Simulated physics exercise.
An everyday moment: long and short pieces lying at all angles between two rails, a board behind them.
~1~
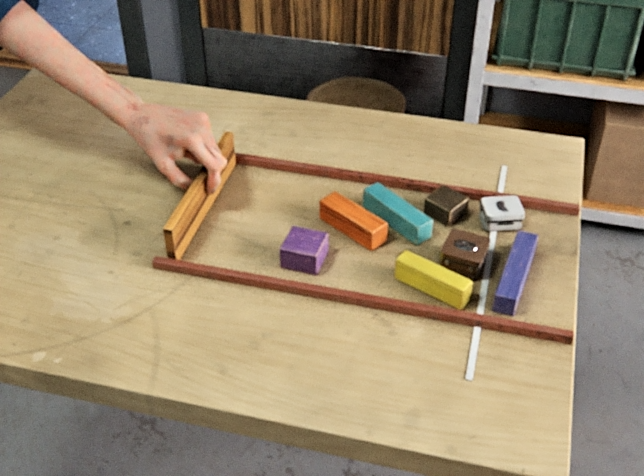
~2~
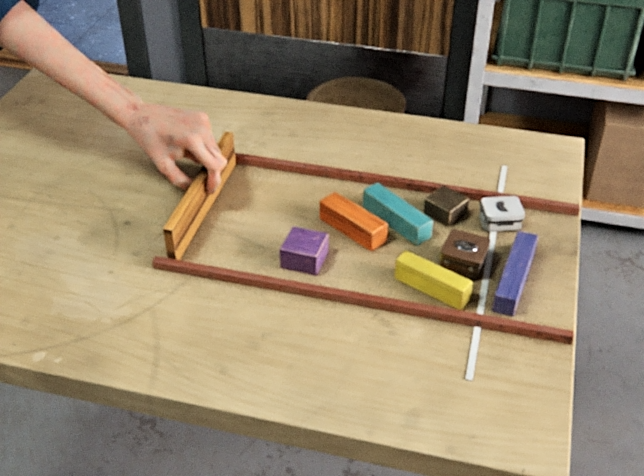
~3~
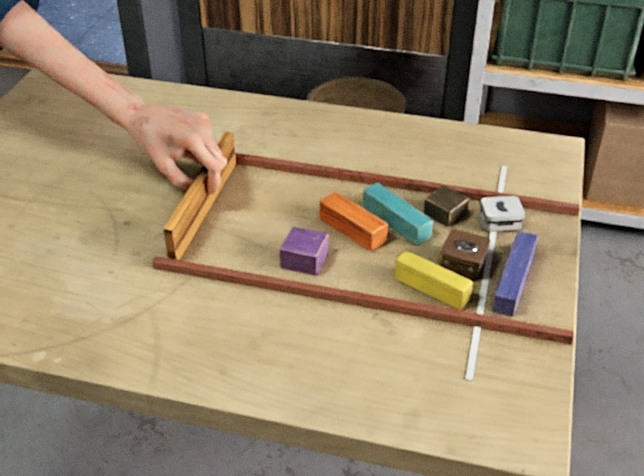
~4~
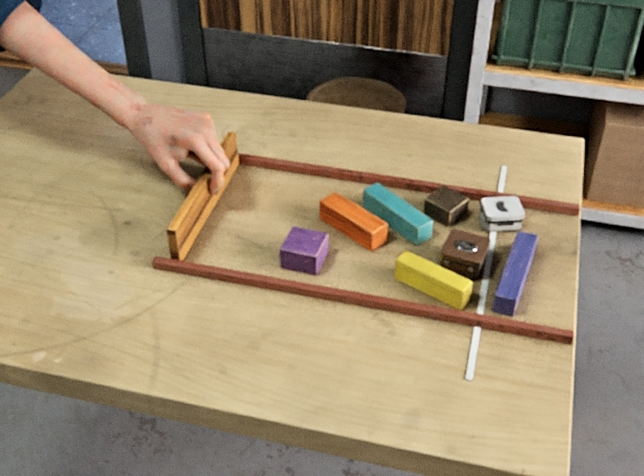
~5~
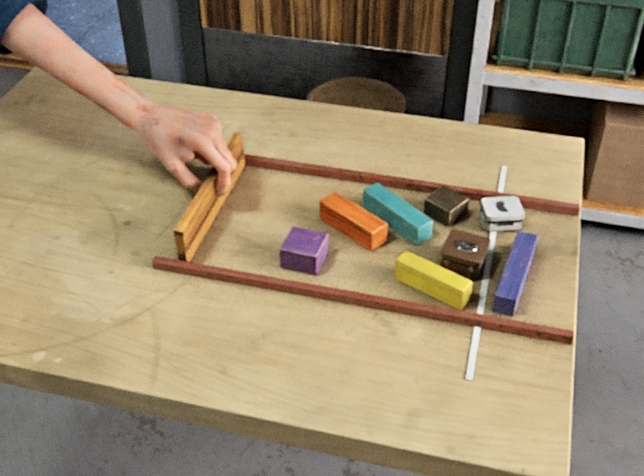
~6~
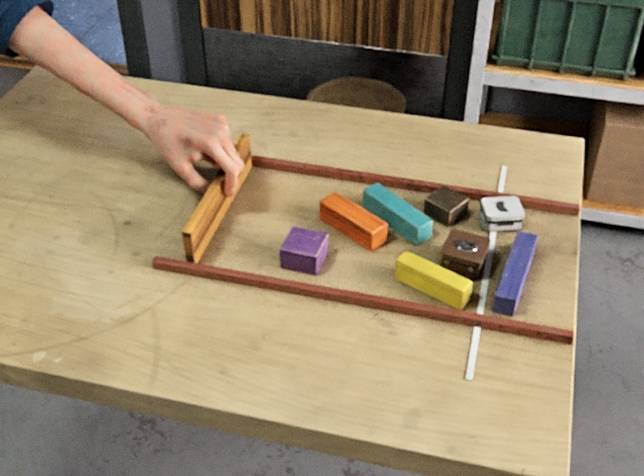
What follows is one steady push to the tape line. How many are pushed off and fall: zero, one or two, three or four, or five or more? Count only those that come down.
The number that fall off is one or two.
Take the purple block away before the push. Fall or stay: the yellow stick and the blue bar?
The yellow stick does not fall; the blue bar falls.
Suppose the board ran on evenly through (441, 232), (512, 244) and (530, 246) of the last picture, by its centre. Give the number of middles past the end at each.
The counts: 0, 4 and 4.
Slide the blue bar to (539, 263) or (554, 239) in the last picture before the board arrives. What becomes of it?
In turn it tumbles off; drops off.
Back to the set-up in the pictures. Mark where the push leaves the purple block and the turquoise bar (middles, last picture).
The purple block stops around (505, 285); the turquoise bar around (528, 236).
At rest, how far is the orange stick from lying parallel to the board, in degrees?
Near 40 degrees.
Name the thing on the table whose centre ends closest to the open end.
Foremost is the brown case.
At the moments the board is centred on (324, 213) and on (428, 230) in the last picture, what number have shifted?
At the one place 2, at the other 8.
Soon after, none off yet; blue bar at rest near (516, 272); white case at rest near (501, 216); brown case at rest near (465, 255).
At rest, the number that fall off is one or two; fallen, blue bar.
